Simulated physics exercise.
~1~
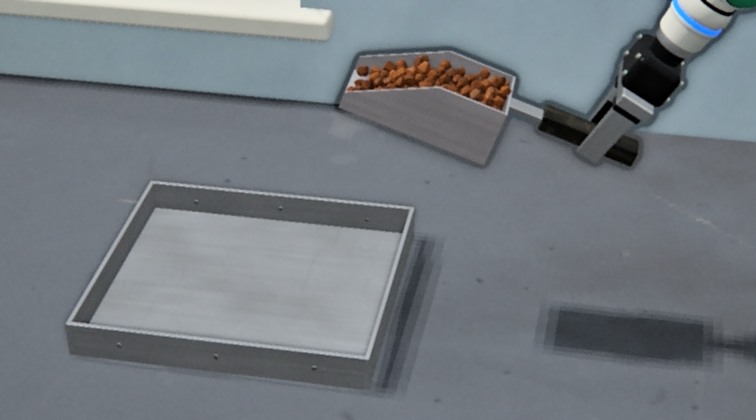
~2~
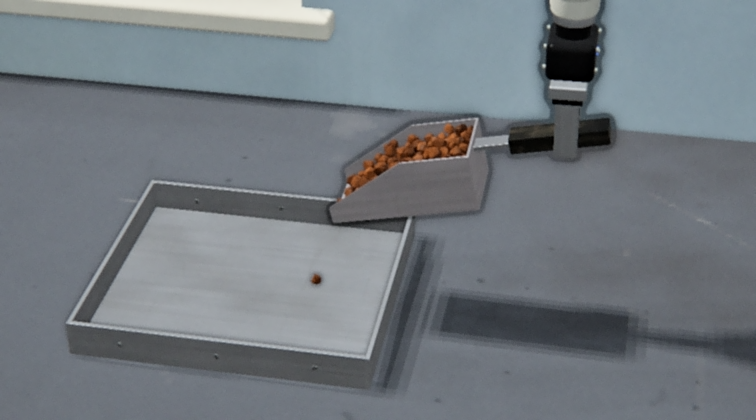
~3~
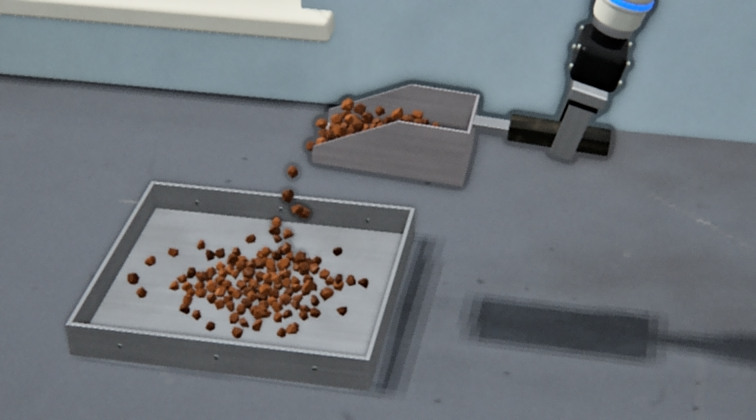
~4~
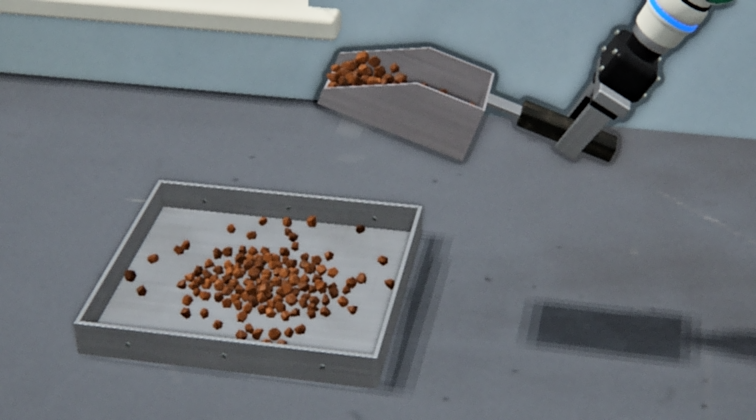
A metal scoop full of small brown pellets, held by a robot arm, moved down toward a shallow tray and tipped forward, spilling pellets into it, then tilted back and lifted away, leaving many scattered in the tray and some still in the scoop.
